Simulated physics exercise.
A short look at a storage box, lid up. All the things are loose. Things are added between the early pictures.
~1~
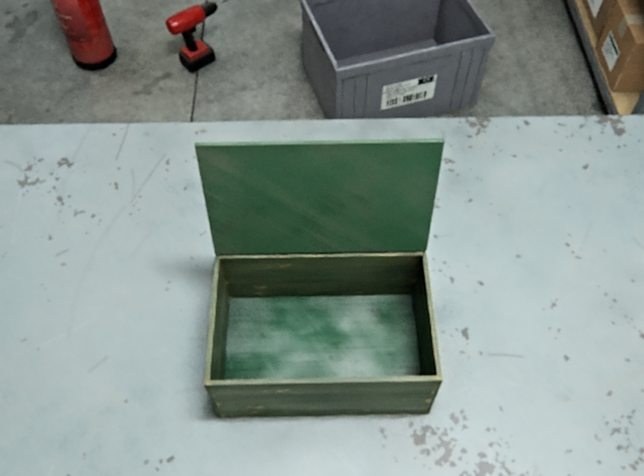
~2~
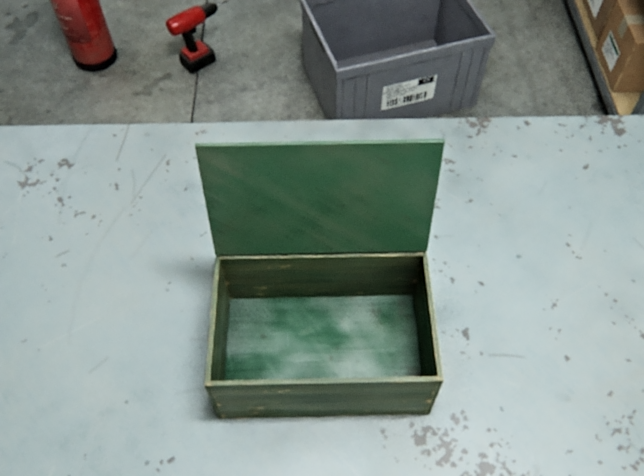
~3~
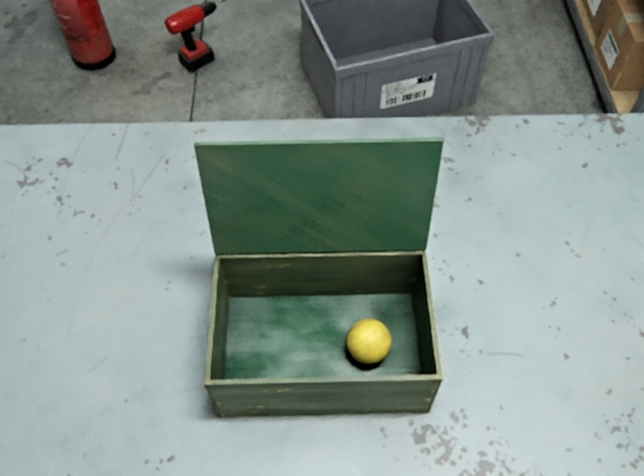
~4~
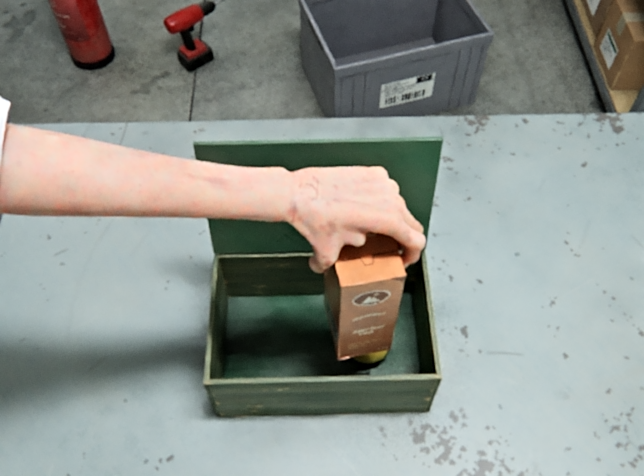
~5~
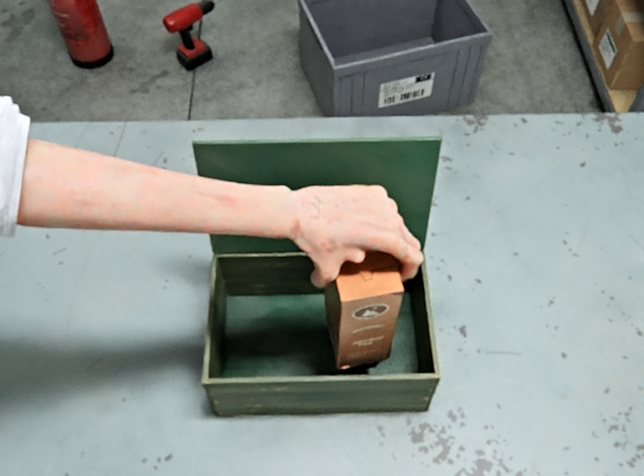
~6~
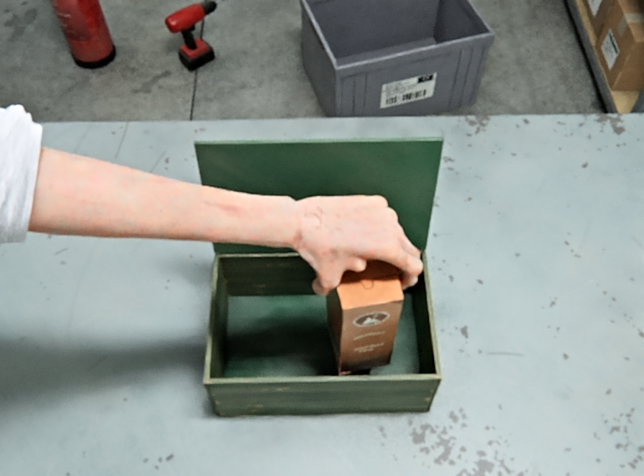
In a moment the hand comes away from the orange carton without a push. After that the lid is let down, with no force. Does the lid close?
It shuts flat.
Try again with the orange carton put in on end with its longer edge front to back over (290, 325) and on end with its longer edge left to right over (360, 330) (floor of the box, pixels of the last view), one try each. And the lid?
First try: It is held up; second try: It closes.
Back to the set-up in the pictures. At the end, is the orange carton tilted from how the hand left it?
It tips.
Then, 0.50 s later than the last frame, orange carton tilted by 61° near (326, 328); yellow lemon moved about its own width.
Then, 1.40 s later than the last frame, lid 72° above the rim; orange carton on its side near (297, 340); yellow lemon moved about its own width.
Then, 2.00 s later than the last frame, lid 29° above the rim; orange carton on its side near (297, 340); yellow lemon moved about its own width.
When it is over, lid shut; lying over in the box, orange carton; moved from the start, yellow lemon. End places, in pixels of the last picture, orange carton near (297, 340).
